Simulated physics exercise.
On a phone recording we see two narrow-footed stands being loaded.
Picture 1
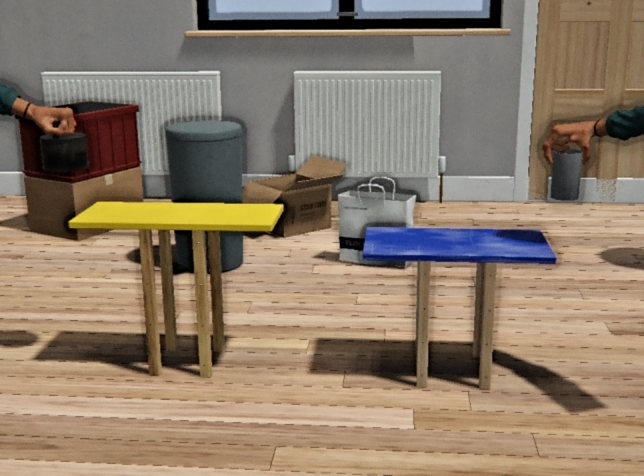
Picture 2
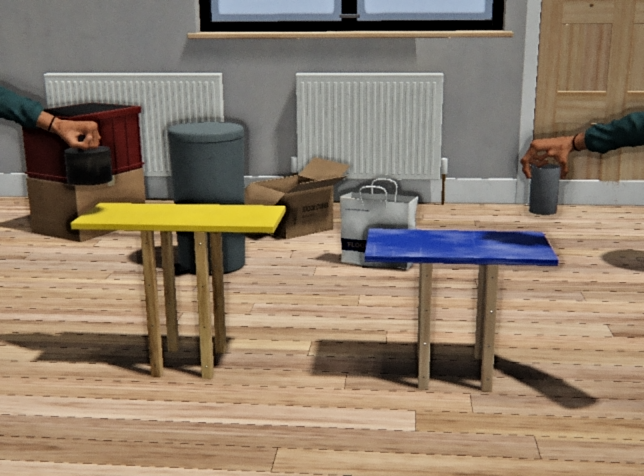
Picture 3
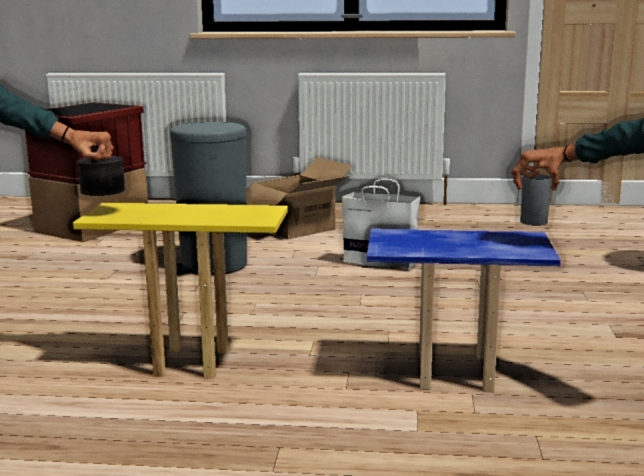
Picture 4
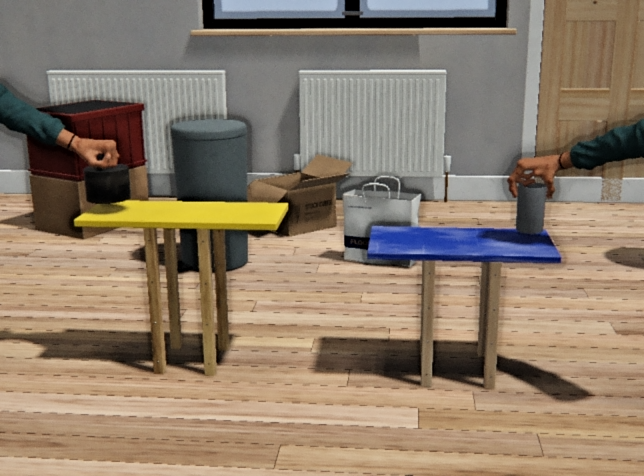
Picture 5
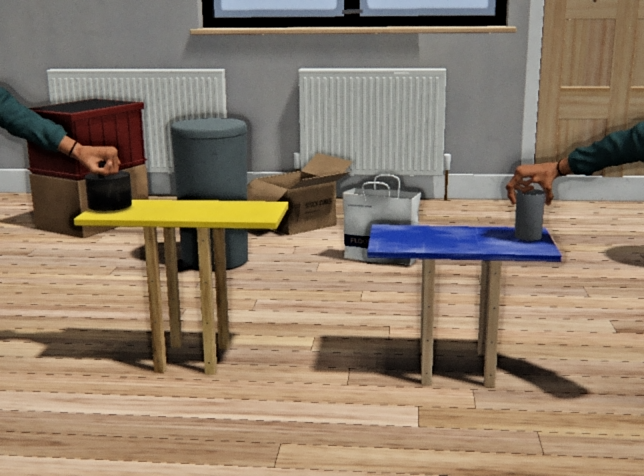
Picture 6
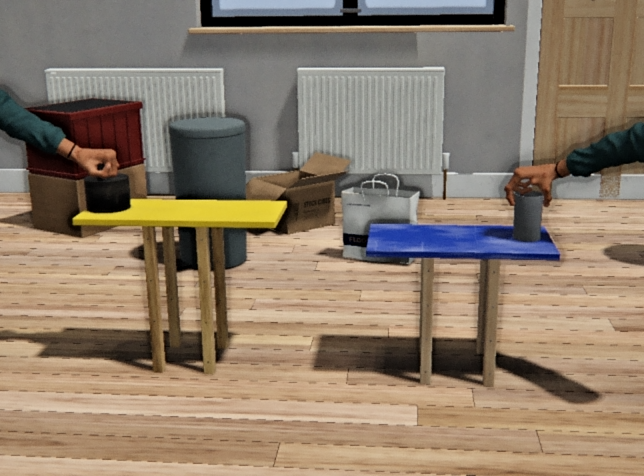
In a room with radiators and a wooden floor, two hands came in from opposite sides, lowering a dark round object onto the yellow table's left end and a grey cylinder onto the blue one's right.
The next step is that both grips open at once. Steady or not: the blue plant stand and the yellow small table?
As it turns out, the blue plant stand stays upright; the yellow small table topples.
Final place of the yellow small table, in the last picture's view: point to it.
Its middle settles near (61, 273) in the last picture.
Then, 0.46 s past the last view, blue plant stand at rest near (459, 241); yellow small table leaning 21° off how it started near (132, 211).
Then, 0.58 s past the last view, blue plant stand at rest near (459, 241); yellow small table leaning 43° off how it started near (97, 232).
Then, 0.72 s past the last view, blue plant stand at rest near (459, 241); yellow small table leaning 64° off how it started near (66, 268).
Finally, the blue plant stand keeps steady, near (459, 241); the yellow small table goes over, near (61, 273).
